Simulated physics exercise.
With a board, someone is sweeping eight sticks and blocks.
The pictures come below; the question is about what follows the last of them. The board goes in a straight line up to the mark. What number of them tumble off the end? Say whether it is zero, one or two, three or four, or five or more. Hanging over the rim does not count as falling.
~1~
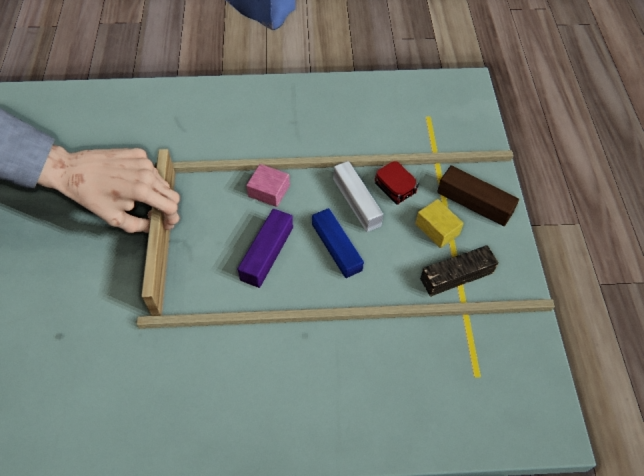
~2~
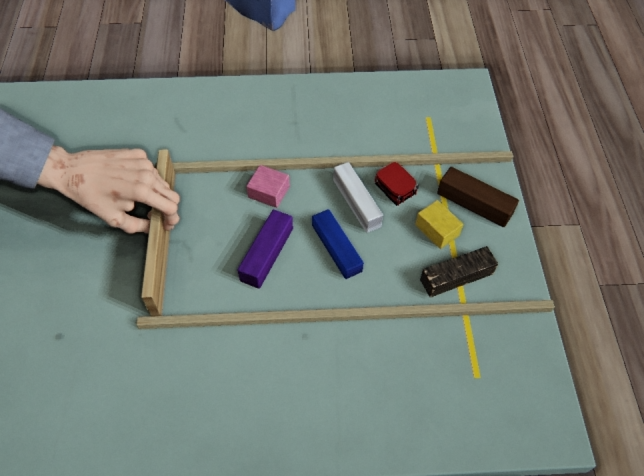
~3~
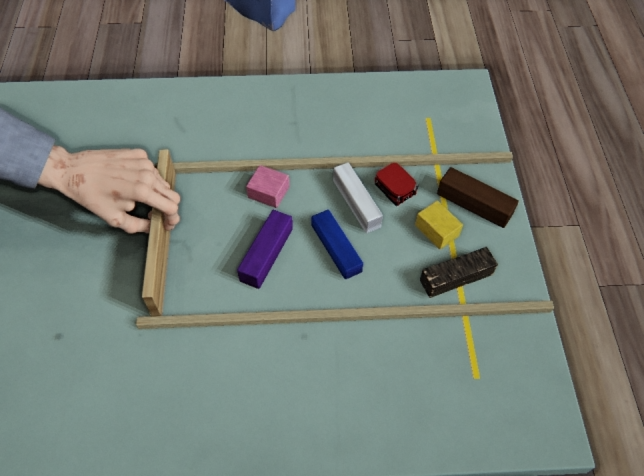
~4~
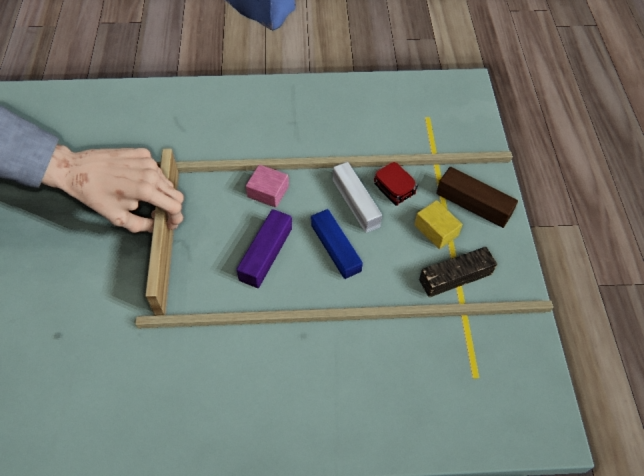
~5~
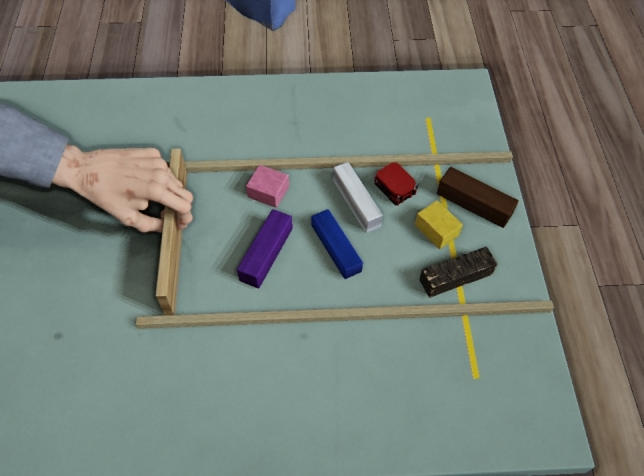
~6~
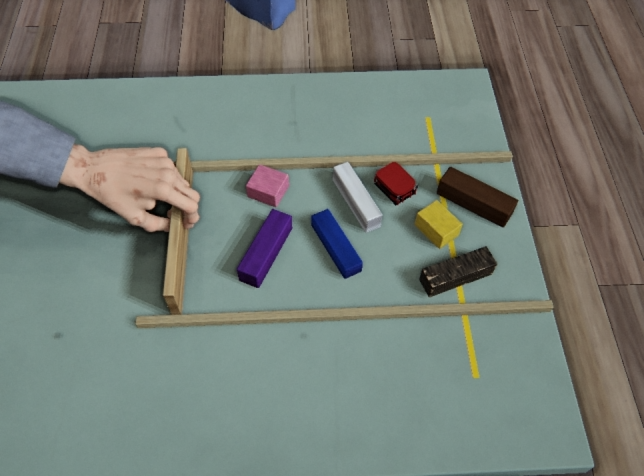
I would say one or two.
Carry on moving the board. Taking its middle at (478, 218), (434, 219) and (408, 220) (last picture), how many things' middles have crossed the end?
3; 0; 0.
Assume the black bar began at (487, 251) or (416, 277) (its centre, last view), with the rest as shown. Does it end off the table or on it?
In order, hangs on; hangs on.
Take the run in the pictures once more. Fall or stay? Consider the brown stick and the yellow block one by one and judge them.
Looking at them, the brown stick leaves its support and the yellow block is still in place.
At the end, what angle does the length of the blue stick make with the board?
It is near 0° out of line.
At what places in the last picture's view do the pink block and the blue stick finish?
Taking them in turn, first comes (456, 174), then (484, 238).
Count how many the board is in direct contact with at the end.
Contact count: 3.
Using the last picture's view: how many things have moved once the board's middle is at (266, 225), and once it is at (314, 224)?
By then 2, and 4.
Soon after, none off yet; brown stick at rest near (476, 197); black bar at rest near (458, 272); yellow block at rest near (438, 224).
Then, none off yet; brown stick moving near (484, 196); black bar at rest near (458, 272); yellow block moved a little near (449, 224).
At rest, the number that fall off is one or two; fallen, brown stick.
